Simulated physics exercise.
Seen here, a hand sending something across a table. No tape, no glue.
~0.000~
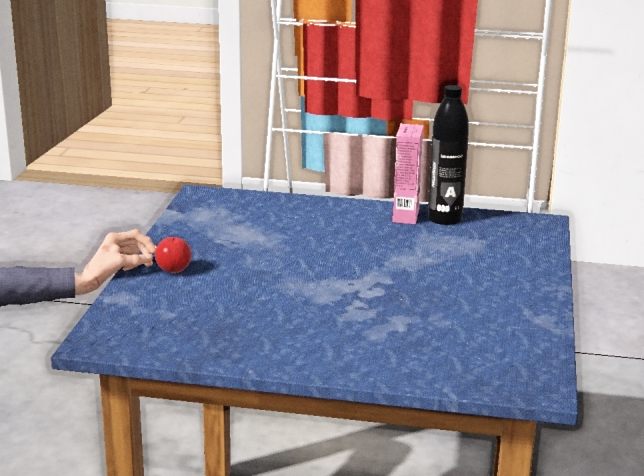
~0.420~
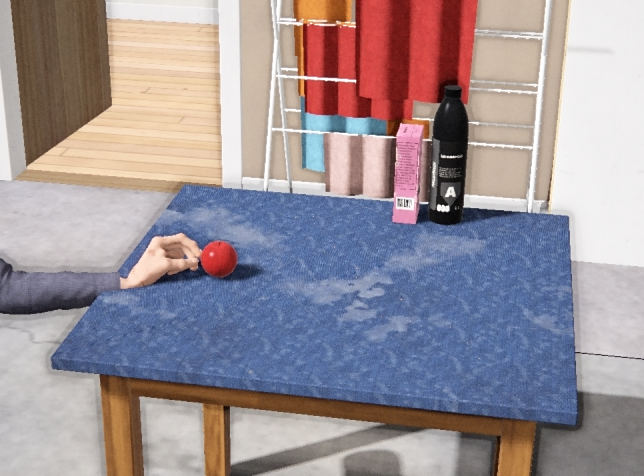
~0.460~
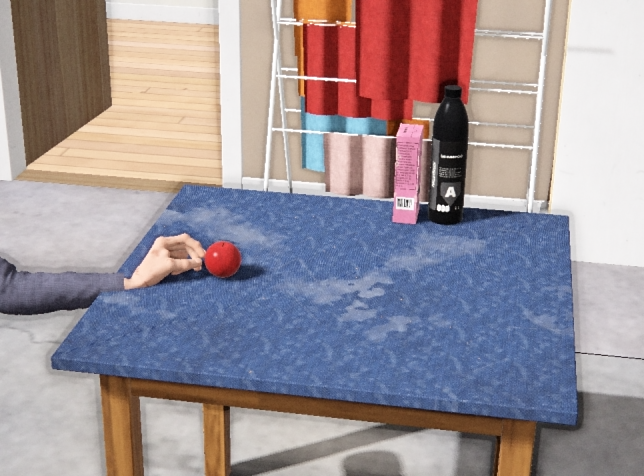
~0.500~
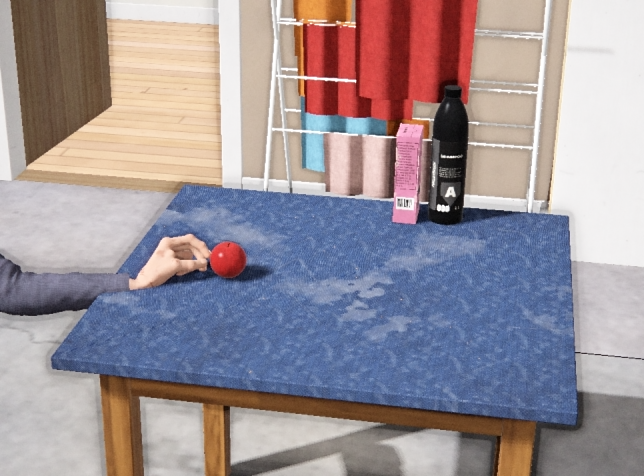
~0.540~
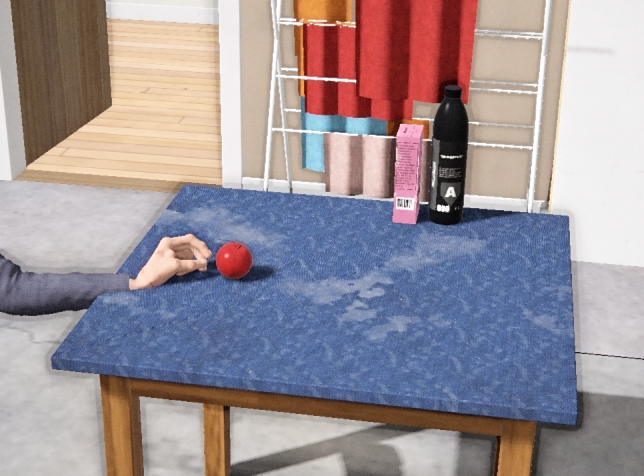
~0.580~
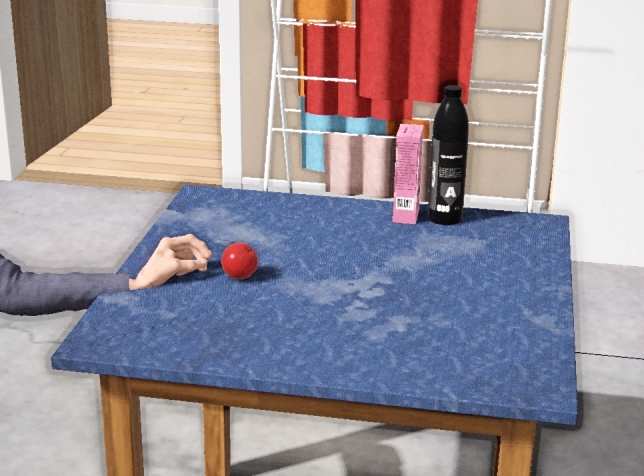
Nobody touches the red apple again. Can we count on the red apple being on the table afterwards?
The red apple remains on top.
After 0.68 s, red apple shifted about its own width near (253, 263).
After 0.78 s, red apple shifted about its own width near (264, 264).
After 0.98 s, red apple shifted about its own width near (282, 265).
After 1.18 s, red apple shifted well along near (293, 266).
In the end (1.8 s), moved from the start, red apple. At the end, from the last picture's camera, red apple near (298, 267).
